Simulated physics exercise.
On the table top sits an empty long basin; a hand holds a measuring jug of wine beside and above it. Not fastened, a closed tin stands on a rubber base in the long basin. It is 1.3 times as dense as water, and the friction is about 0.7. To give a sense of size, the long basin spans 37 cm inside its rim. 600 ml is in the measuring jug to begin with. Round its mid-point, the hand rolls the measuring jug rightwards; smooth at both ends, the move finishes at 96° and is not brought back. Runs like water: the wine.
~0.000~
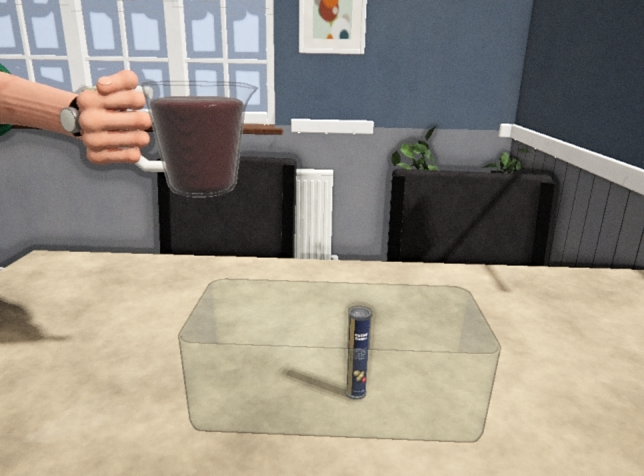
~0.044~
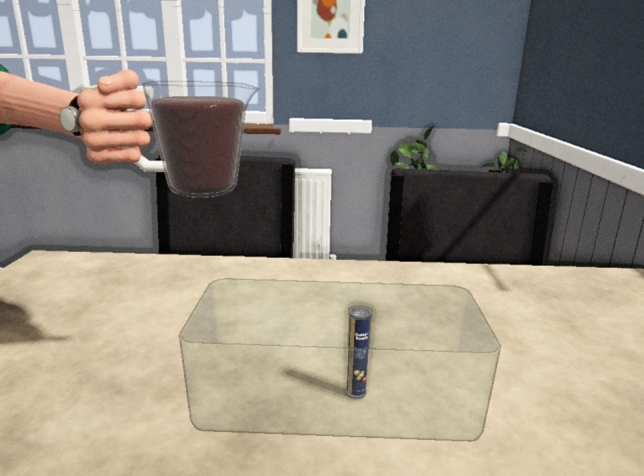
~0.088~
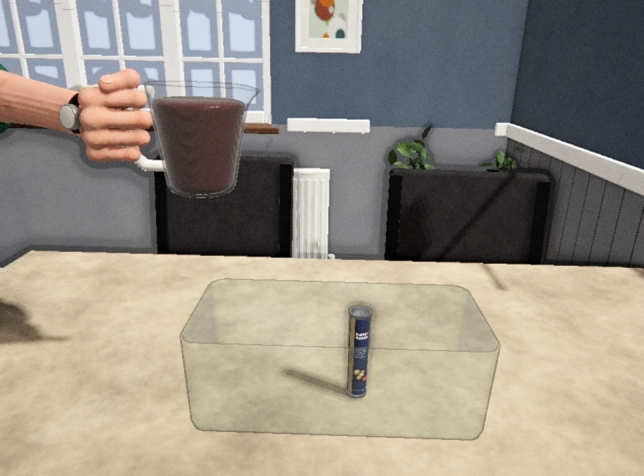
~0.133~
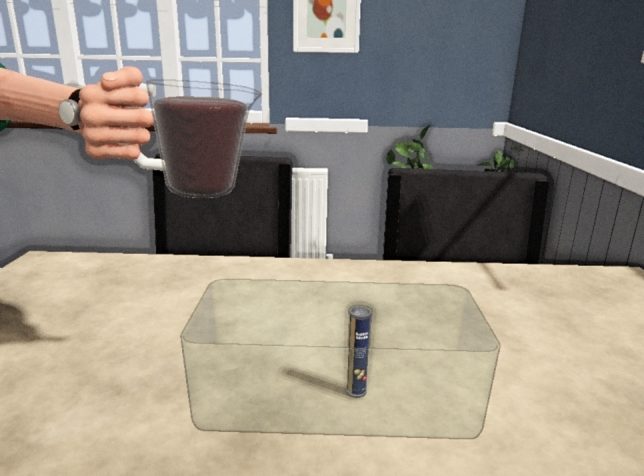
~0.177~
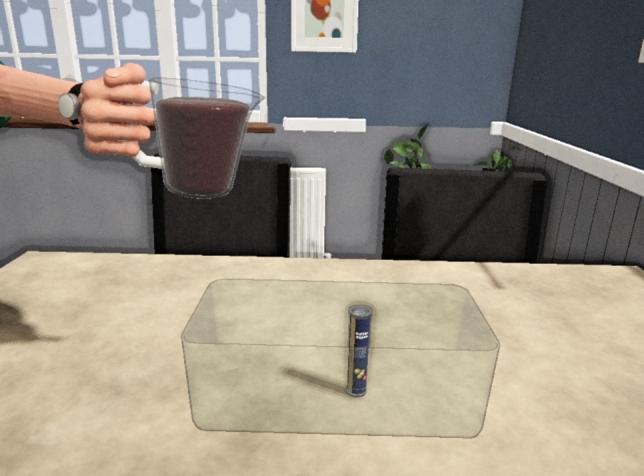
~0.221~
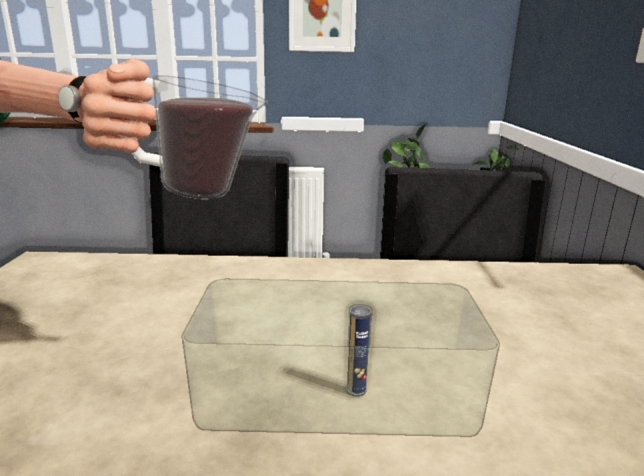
We see a hand holding a clear measuring jug of dark red liquid above and to the left of an empty long basin, where a closed tin stands upright; the hand then slowly tilts the jug slightly rightwards.
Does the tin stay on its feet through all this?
It goes down.
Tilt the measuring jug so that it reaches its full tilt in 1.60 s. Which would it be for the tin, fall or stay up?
Then the tin tumbles.
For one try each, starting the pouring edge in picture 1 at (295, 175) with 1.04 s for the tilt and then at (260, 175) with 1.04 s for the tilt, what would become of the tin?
Run one: It tumbles. Run two: It does not tip.
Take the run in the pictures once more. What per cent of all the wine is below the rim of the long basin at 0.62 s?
About 1%.
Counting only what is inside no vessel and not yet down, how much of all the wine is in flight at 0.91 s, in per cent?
About 30 percent.
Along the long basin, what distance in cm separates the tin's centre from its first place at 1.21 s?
Estimate: Around 8 cm.
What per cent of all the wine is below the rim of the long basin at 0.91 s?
Some 42 per cent.
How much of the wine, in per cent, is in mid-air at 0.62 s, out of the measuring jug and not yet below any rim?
About 20 per cent.
By 0.62 s the tilt is 62° and 79 per cent is still to pour; the tin stands where it began.
By 0.91 s the tilt is 92° and 28 per cent is still to pour; the tin stands 1 cm from where it began.
By 1.21 s the tilt is 96° and 3 per cent is still to pour; the tin lies on its side.
By 1.54 s the tilt is 96° and 0 per cent is still to pour; the tin lies on its side.
At rest the tin lies on its side.
